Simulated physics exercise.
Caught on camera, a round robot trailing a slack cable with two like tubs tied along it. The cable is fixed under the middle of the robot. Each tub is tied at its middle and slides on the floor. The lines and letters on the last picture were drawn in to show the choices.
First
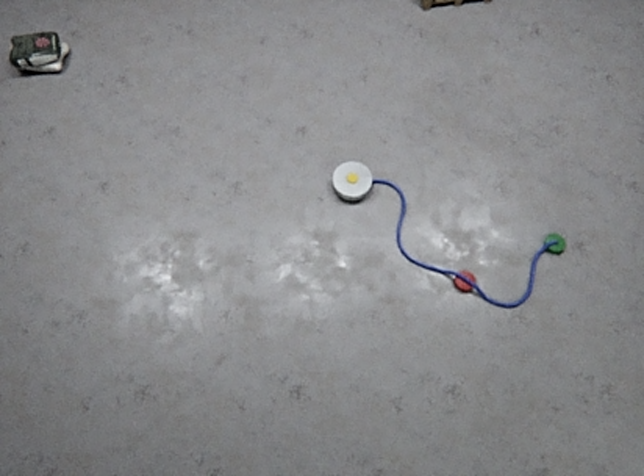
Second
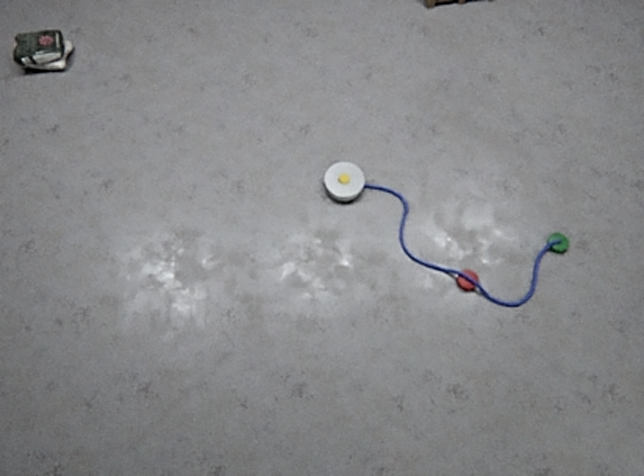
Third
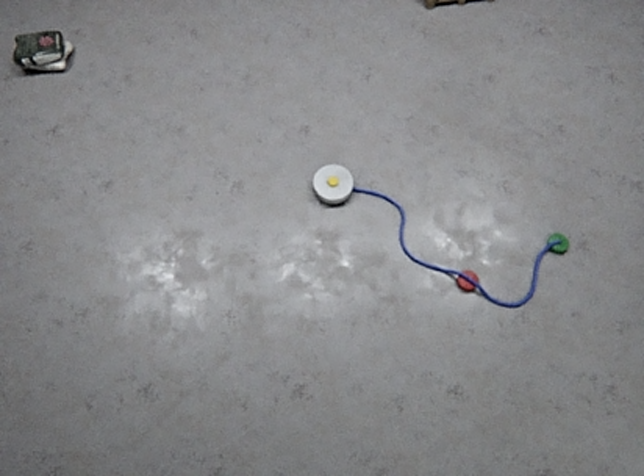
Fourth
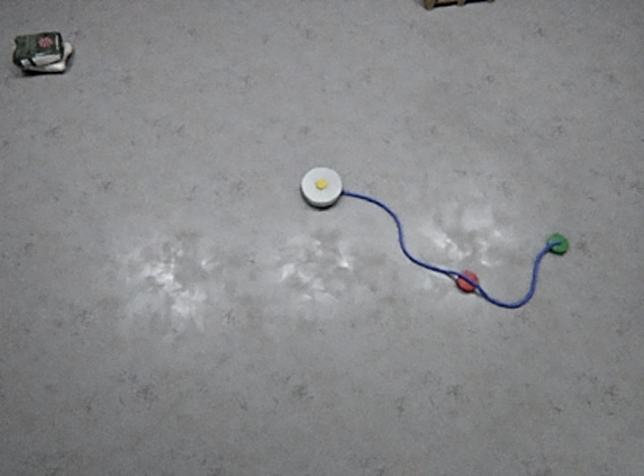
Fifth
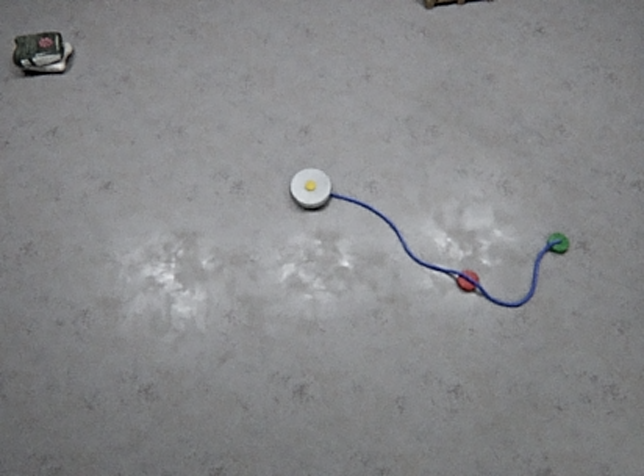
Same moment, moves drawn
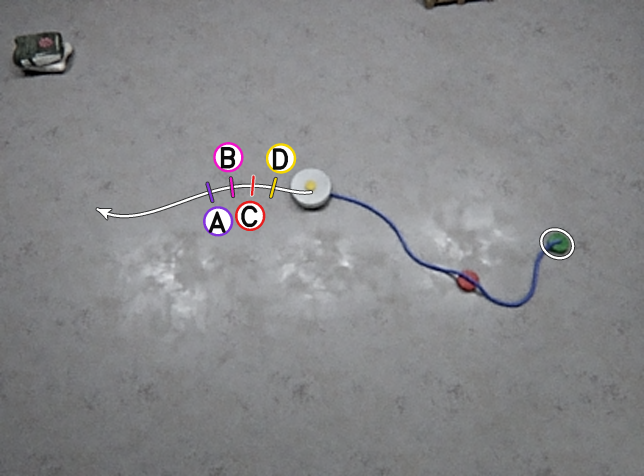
On a grey, speckled floor, a round white robot trailing a curving blue cable moves a short way left and slightly down, drawing out the nearby slack, while the red and green tubs tied along the cable stay almost still.
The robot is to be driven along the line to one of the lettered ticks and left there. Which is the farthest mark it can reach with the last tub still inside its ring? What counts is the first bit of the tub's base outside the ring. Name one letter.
No farther than C.
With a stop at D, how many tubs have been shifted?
One.
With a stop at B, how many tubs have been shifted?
By then, two.
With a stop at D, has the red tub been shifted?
Yes.
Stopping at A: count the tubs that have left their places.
Two.
On the marked copy, A at (210, 192); B at (232, 187); C at (253, 186); D at (273, 188); the ring at (557, 244); the route from (311, 192) via (204, 194) to (98, 209).
With C. Early on, robot (290, 188); green tub (558, 242); red tub (459, 274).
Further on, robot (270, 184); green tub (558, 242); red tub (439, 264).
At the end, robot (252, 182); green tub (558, 242); red tub (423, 255); the ringed tub at the far end is still in its ring.
As for the rest, A drags the last tub to (527, 242); B drags the last tub to (546, 243); D is safe but short.
